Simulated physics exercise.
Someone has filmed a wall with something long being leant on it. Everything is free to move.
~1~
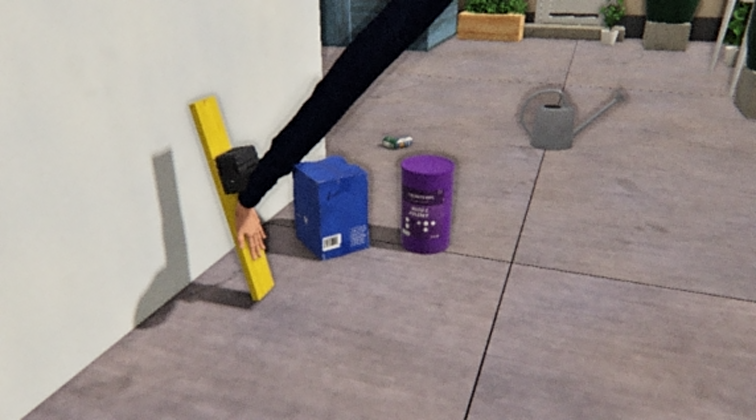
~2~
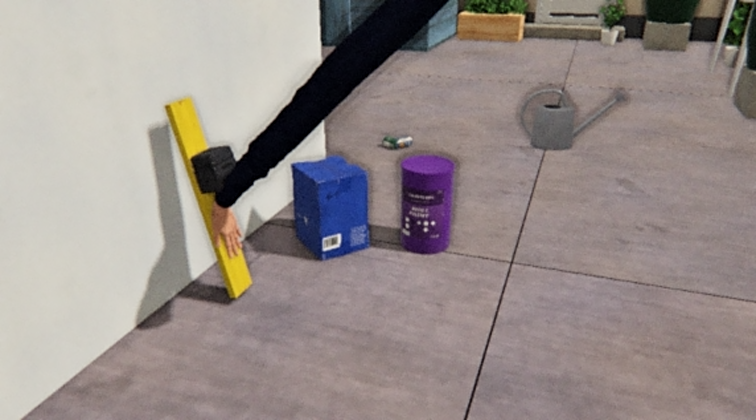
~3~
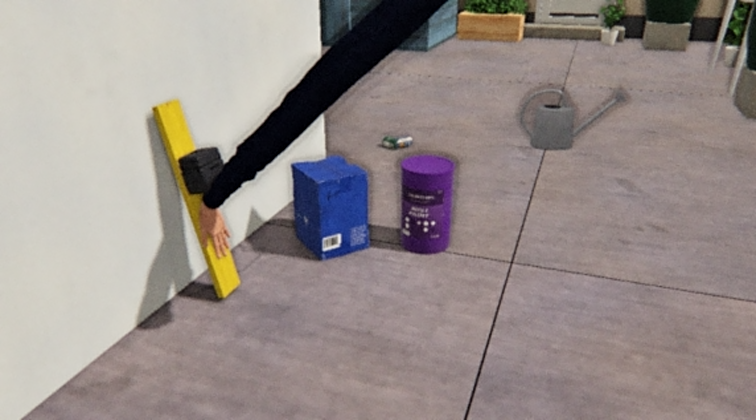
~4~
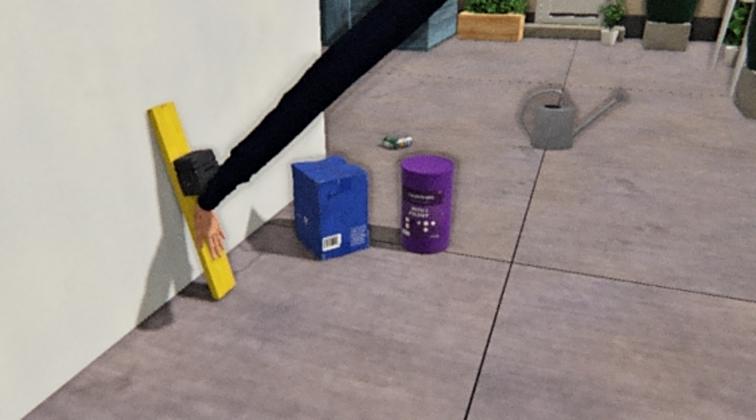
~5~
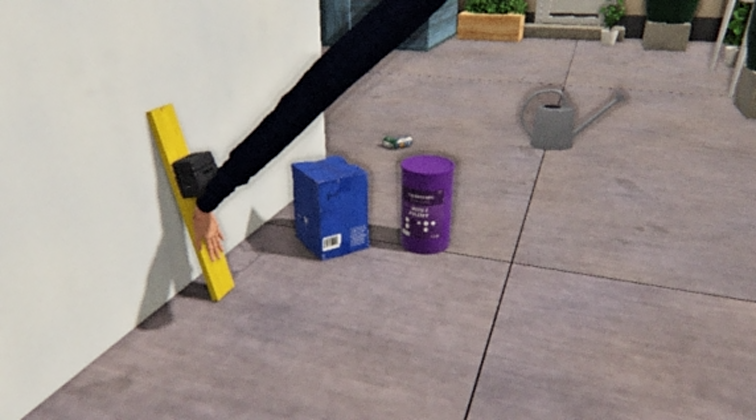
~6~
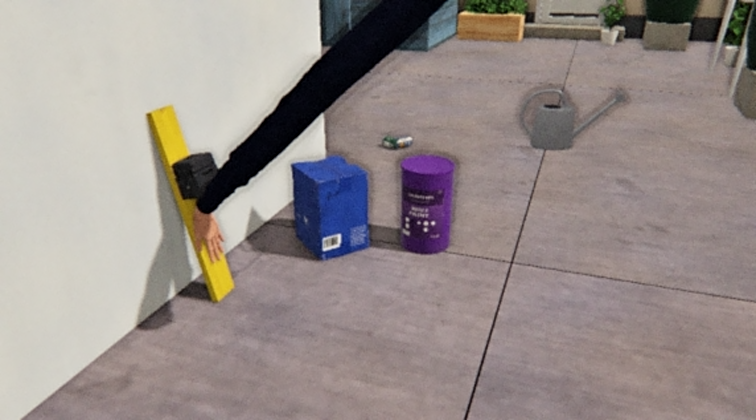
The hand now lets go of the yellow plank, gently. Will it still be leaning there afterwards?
The plank stays up.
Then, 0.20 s later than the last frame, all is still.
Then, 0.50 s later than the last frame, yellow plank resting near (193, 207).
When it is over, all 3 as before. End places, in pixels of the last picture, yellow plank near (193, 207). The plank holds.
